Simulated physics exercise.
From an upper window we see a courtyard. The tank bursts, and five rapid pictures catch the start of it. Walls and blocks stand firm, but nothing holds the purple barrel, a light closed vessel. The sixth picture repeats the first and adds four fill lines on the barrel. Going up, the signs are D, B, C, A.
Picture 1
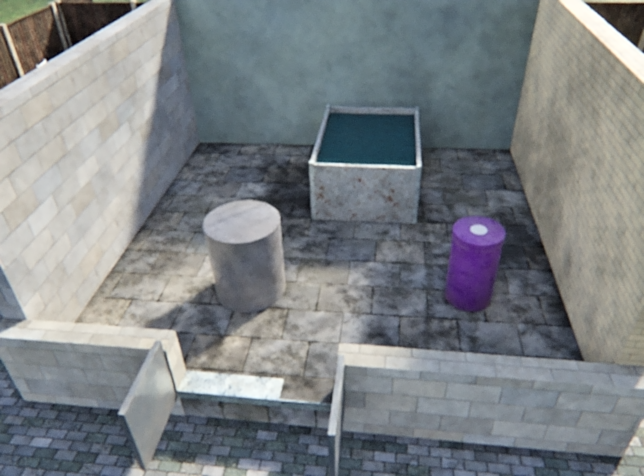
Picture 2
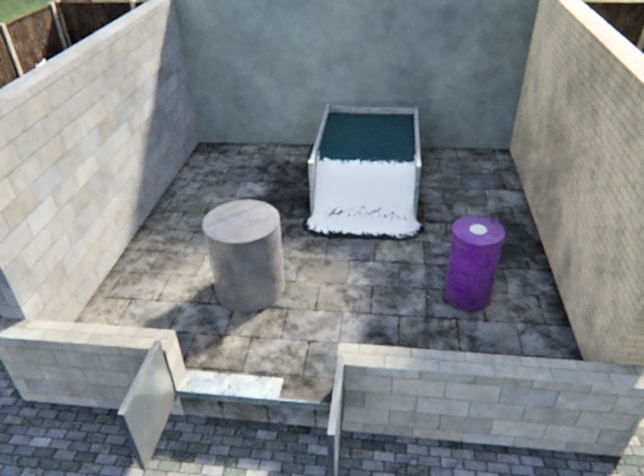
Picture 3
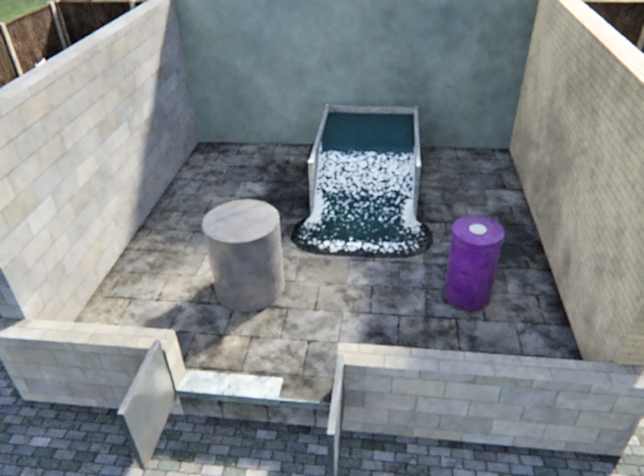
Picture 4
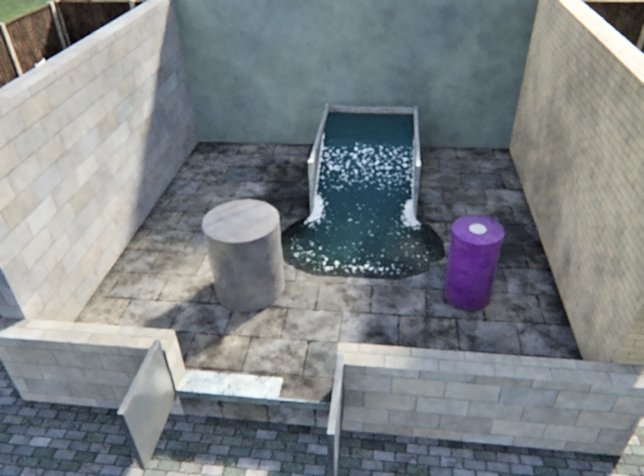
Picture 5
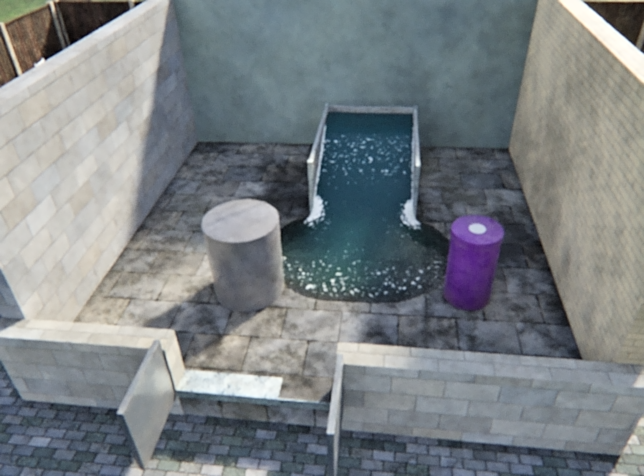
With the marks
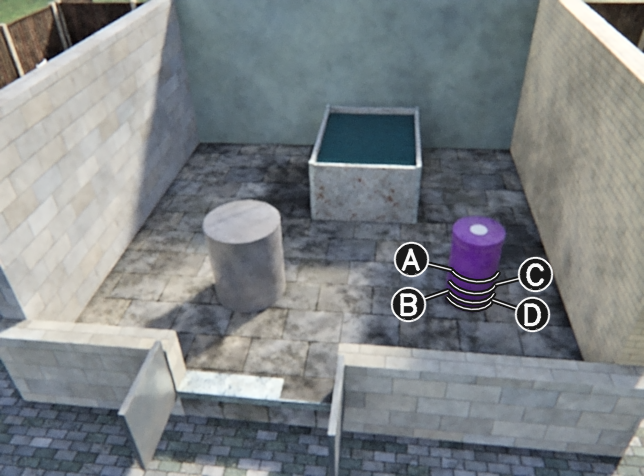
Water pouring from the open front of a stone tank and spreading across courtyard paving between a grey cylinder and purple barrel.
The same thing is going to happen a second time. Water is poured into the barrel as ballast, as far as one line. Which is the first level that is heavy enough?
Take C.
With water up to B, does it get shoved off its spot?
Yes.
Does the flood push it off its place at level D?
Yes, that goes wrong.
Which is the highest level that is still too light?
That would be B.
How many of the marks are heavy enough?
Two of the four.
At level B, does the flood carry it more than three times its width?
No.
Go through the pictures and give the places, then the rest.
In the first frame, lid of the purple barrel at (480, 230); tank full, its middle at (369, 139); open gate at (256, 341).
In the second frame, 2 % of the ground wet, in view closest to the barrel at (410, 231).
In the third frame, 5 % of the ground wet, in view closest to the barrel at (415, 247).
In the fourth frame, 9 % of the ground wet, in view closest to the barrel at (421, 264).
In the fifth frame, lid of the purple barrel at (478, 229); 13 % of the ground wet, in view closest to the barrel at (439, 275).
On the marked copy, A at (476, 281); B at (472, 302); C at (474, 293); D at (471, 309); from the bottom up D, B, C, A.
Choosing A, it does not move.
Choosing B, it is pushed about its own width away.
Choosing C, it does not move.
Choosing D, it is pushed about 4 times its own width away.
